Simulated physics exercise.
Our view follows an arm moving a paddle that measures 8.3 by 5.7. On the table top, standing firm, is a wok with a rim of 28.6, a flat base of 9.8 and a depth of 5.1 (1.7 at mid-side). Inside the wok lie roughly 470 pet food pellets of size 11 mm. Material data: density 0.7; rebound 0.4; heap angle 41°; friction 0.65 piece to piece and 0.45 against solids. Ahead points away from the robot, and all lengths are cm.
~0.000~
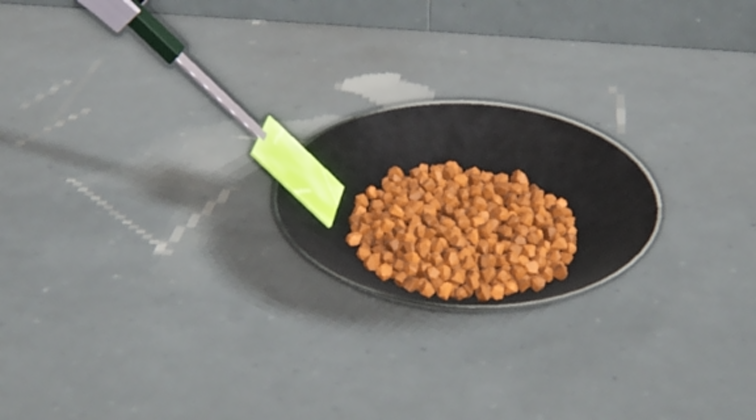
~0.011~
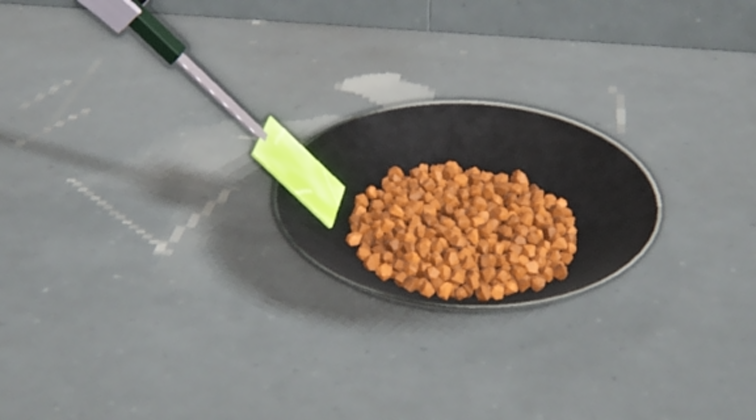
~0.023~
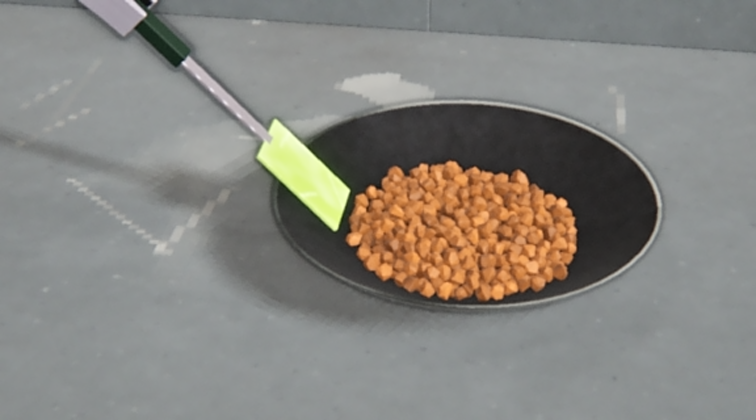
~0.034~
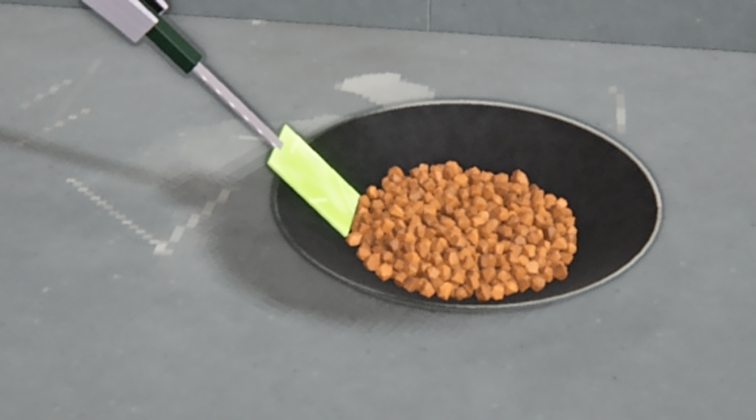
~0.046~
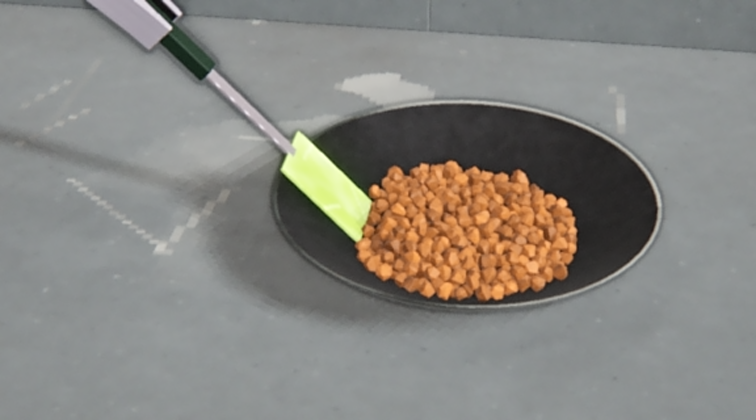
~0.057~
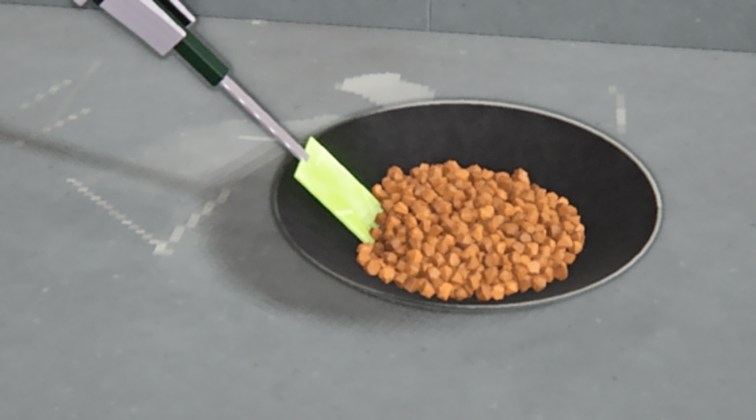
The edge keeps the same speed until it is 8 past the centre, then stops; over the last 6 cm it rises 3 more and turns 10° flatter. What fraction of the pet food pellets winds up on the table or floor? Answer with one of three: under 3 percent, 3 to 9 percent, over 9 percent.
Over 9 percent.
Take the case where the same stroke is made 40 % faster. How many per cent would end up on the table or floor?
Estimate: Near 30 %.
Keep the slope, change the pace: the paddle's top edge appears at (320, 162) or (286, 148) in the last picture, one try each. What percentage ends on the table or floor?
About 30 and 5 per cent.
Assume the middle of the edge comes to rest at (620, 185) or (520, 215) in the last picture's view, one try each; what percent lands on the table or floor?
First try about 30 percent, second about 0 percent.
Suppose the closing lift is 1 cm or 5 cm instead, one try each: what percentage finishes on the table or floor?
First try about 15 %, second try about 10 %.
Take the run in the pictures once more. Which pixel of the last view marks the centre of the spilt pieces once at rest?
(734, 276) or thereabouts.
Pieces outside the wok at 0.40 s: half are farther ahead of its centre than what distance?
I'd say some 20 centimetres.
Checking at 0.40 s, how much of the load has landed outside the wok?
Some 15 per cent of the load.
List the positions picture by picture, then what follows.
The paddle top edge at (260, 134), sloping 46°; upper third of the load around (461, 218), from x 355 to 570, top at y 170; 467 in the wok, in the first picture.
The paddle top edge at (261, 135), sloping 46°; upper third of the load around (461, 218), from x 355 to 570, top at y 170, in the second picture.
The paddle top edge at (266, 138), sloping 46°; upper third of the load around (461, 218), from x 355 to 570, top at y 170, in the third picture.
The paddle top edge at (277, 144), sloping 46°; upper third of the load around (461, 218), from x 355 to 570, top at y 170, in the fourth picture.
The paddle top edge at (290, 150), sloping 46°; upper third of the load around (457, 217), from x 365 to 570, top at y 170, in the fifth picture.
The paddle top edge at (303, 156), sloping 46°; upper third of the load around (463, 215), from x 365 to 575, top at y 170; 467 in the wok, in the sixth picture.
After 0.12 s, sloping 46°, highest piece 7 above the table; 467 in the wok.
After 0.18 s, sloping 43°, highest piece 7 above the table; 466 in the wok, 1 on the blade or in flight.
After 0.40 s, sloping 36°, highest piece 7 above the table; 400 in the wok, 59 on the table or floor, 8 on the blade or in flight.
After 1.45 s, sloping 36°, highest piece 6 above the table; 398 in the wok, 69 on the table or floor.
In the end, 398 in the wok, 69 on the table or floor. That is 15 % on the table or floor.
